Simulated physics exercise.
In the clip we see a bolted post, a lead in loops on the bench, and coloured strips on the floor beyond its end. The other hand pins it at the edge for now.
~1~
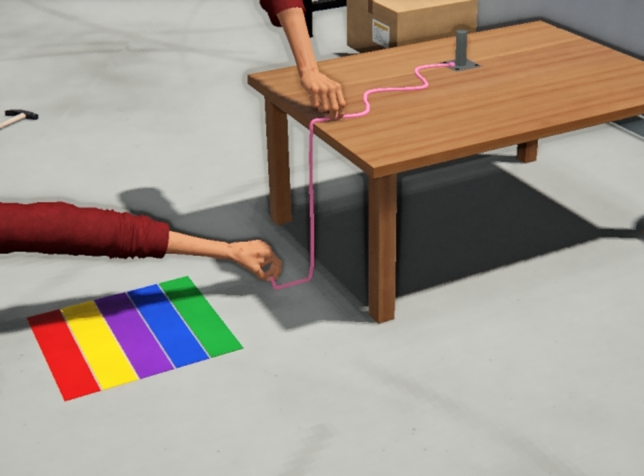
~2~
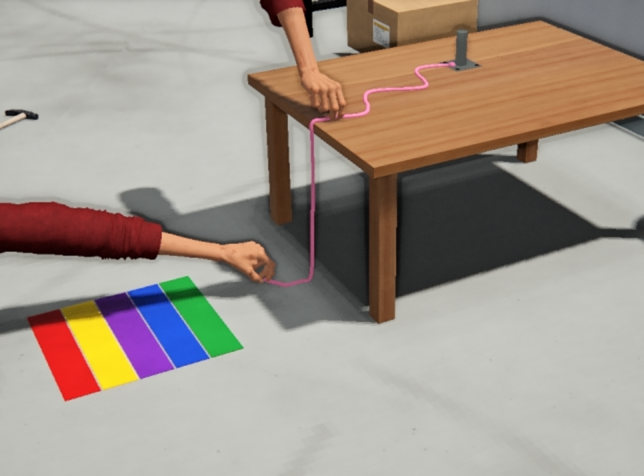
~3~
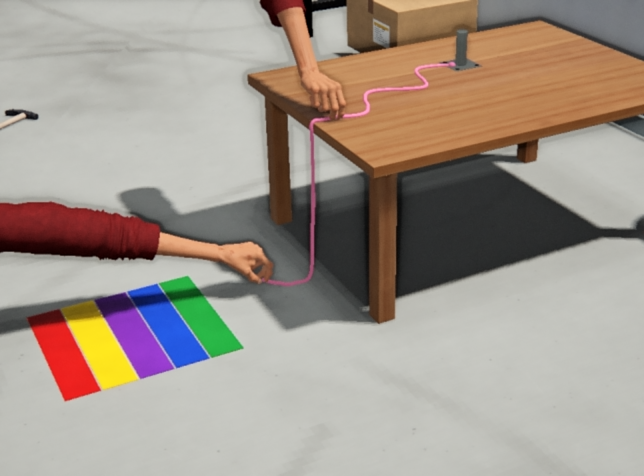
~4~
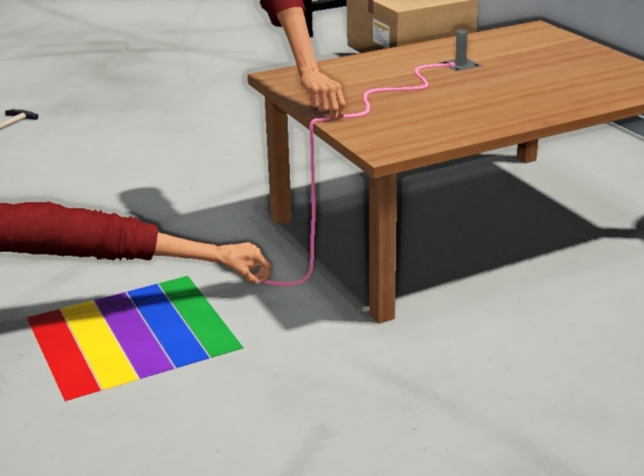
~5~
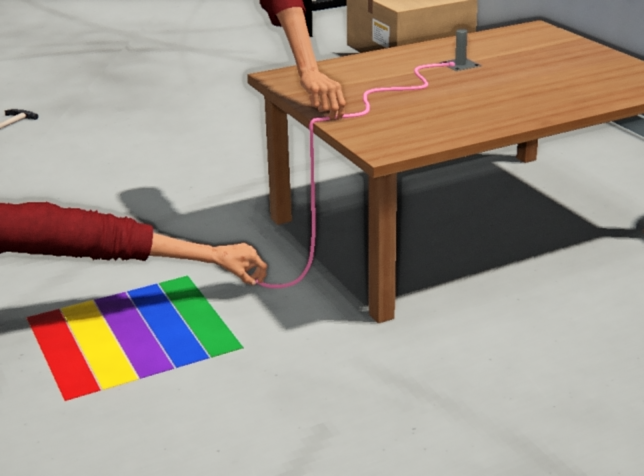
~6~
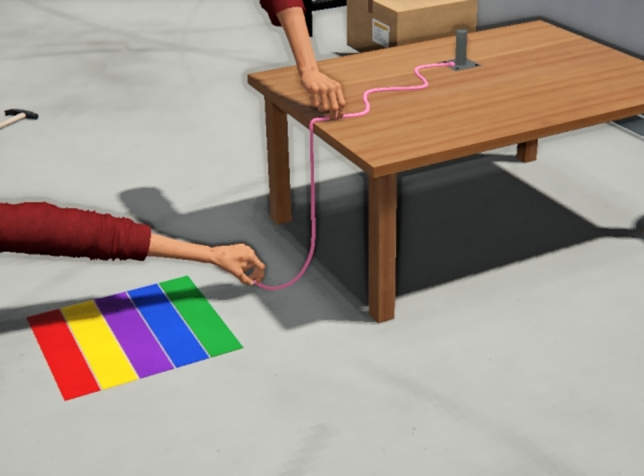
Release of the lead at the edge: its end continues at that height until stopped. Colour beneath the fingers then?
Yellow.
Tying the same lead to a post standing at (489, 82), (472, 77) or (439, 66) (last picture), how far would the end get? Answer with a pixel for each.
In order, it comes out close to (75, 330), (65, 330) and (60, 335).
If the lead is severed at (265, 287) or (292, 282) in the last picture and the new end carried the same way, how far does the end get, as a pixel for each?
Roughly (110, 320), then roughly (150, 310).
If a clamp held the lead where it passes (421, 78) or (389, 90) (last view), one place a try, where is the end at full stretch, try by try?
About (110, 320) and (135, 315).
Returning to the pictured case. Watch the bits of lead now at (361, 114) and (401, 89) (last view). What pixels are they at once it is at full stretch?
Result - first point (296, 127), second point (370, 94).
A little later, end near (153, 309); over blue.
Next, end near (113, 320); over purple.
When it is tight, end near (89, 326); over yellow. The end stops over the yellow strip.
